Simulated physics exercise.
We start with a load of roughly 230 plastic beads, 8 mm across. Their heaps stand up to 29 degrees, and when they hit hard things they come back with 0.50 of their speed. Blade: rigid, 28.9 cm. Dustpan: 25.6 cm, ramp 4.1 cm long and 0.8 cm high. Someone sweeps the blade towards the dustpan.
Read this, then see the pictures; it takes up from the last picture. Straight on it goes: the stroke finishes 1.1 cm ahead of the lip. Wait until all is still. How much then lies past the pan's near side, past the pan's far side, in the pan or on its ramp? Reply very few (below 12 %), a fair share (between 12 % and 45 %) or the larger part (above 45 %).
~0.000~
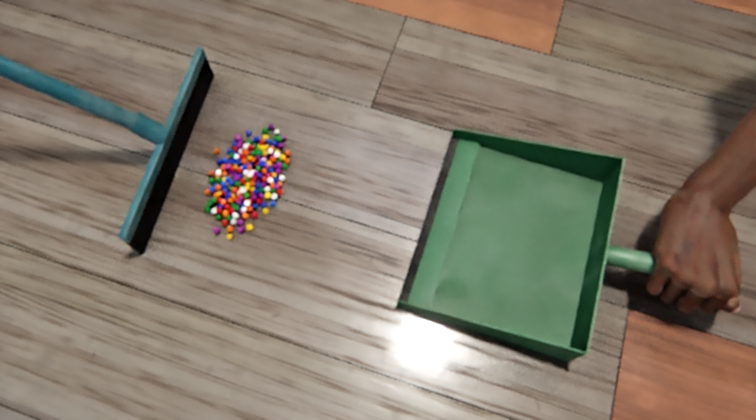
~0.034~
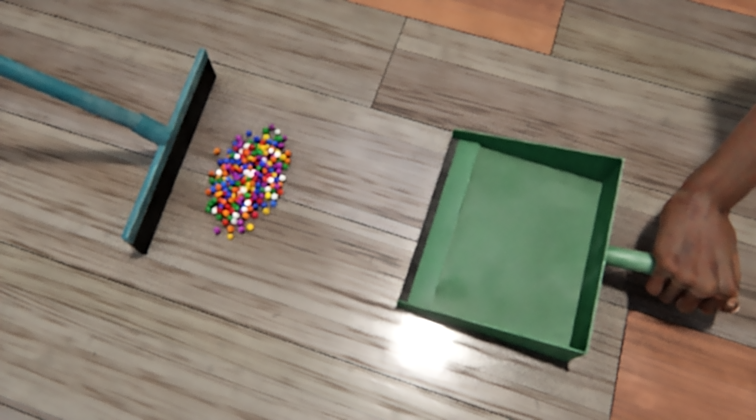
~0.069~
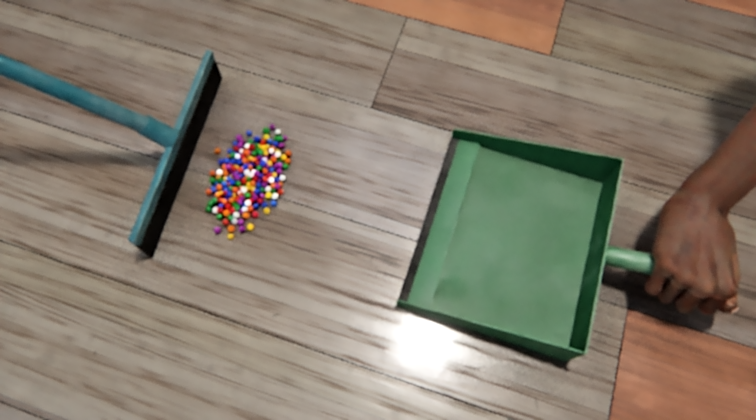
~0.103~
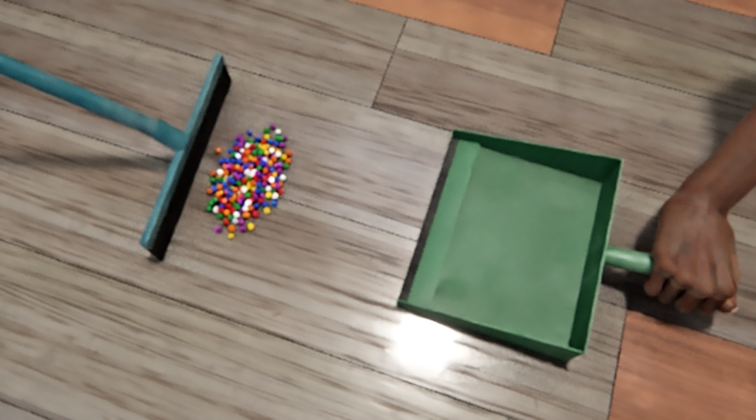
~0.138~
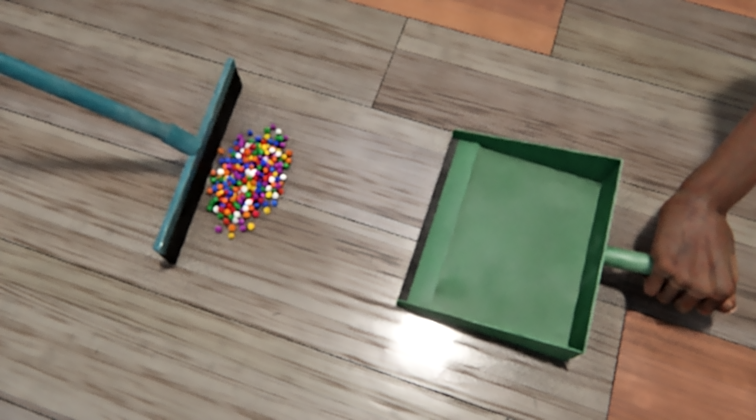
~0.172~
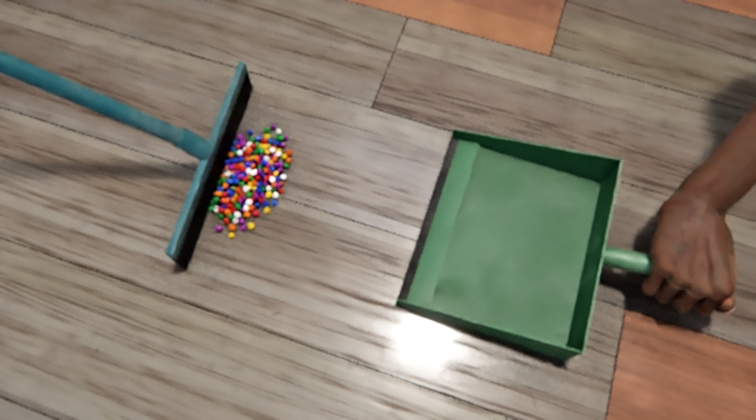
Near side - very few; far side - very few; pan - a fair share.
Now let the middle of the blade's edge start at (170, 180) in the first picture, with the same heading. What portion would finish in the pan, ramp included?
Roughly 25 percent, ramp included.
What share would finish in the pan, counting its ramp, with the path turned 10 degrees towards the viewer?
I'd put it at close to 15 percent.
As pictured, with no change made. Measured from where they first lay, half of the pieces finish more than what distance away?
It comes to some 26 cm.
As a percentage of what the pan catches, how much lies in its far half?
20 per cent.
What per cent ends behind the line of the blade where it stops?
Some 0 percent of it.
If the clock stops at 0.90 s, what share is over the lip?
Some 35 per cent by that point.
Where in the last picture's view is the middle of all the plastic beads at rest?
When it all comes to rest, the middle is near (418, 230).
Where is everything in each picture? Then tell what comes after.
Blade from (126, 238) to (202, 55), moved 0.0 cm, 0 of the pieces shifted so far; middle of the pieces at (246, 178); pan at (520, 245), in the first picture.
Blade from (129, 239) to (204, 56), moved 0.3 cm, 0 of the pieces shifted so far; middle of the pieces at (246, 178), in the second picture.
Blade from (136, 241) to (210, 58), moved 1.2 cm, 0 of the pieces shifted so far; middle of the pieces at (247, 178), in the third picture.
Blade from (147, 245) to (220, 61), moved 2.7 cm, 0 of the pieces shifted so far; middle of the pieces at (247, 178), in the fourth picture.
Blade from (160, 250) to (232, 65), moved 4.5 cm, 0 of the pieces shifted so far; middle of the pieces at (247, 178), in the fifth picture.
Blade from (173, 255) to (243, 69), moved 6.2 cm, 41 of the pieces shifted so far; middle of the pieces at (249, 177); pan at (518, 245). Its pace works out near 0.51 m/s, heading 4 degrees towards the viewer's side, in the sixth picture.
Then, at 0.43 s, middle of the blade 16 cm from the lip; 0 % over the lip, far side 0 %, near side 5 %.
After 0.60 s, middle of the blade 8 cm from the lip; 0 % over the lip, far side 0 %, near side 5 %.
Then, at 0.90 s, middle of the blade 3 cm from the lip; 35 % over the lip, far side 5 %, near side 5 %.
By 1.5 s all is still; near side 5 %, far side 5 %, pan 30 %, in front of the lip or behind the blade 60 %.
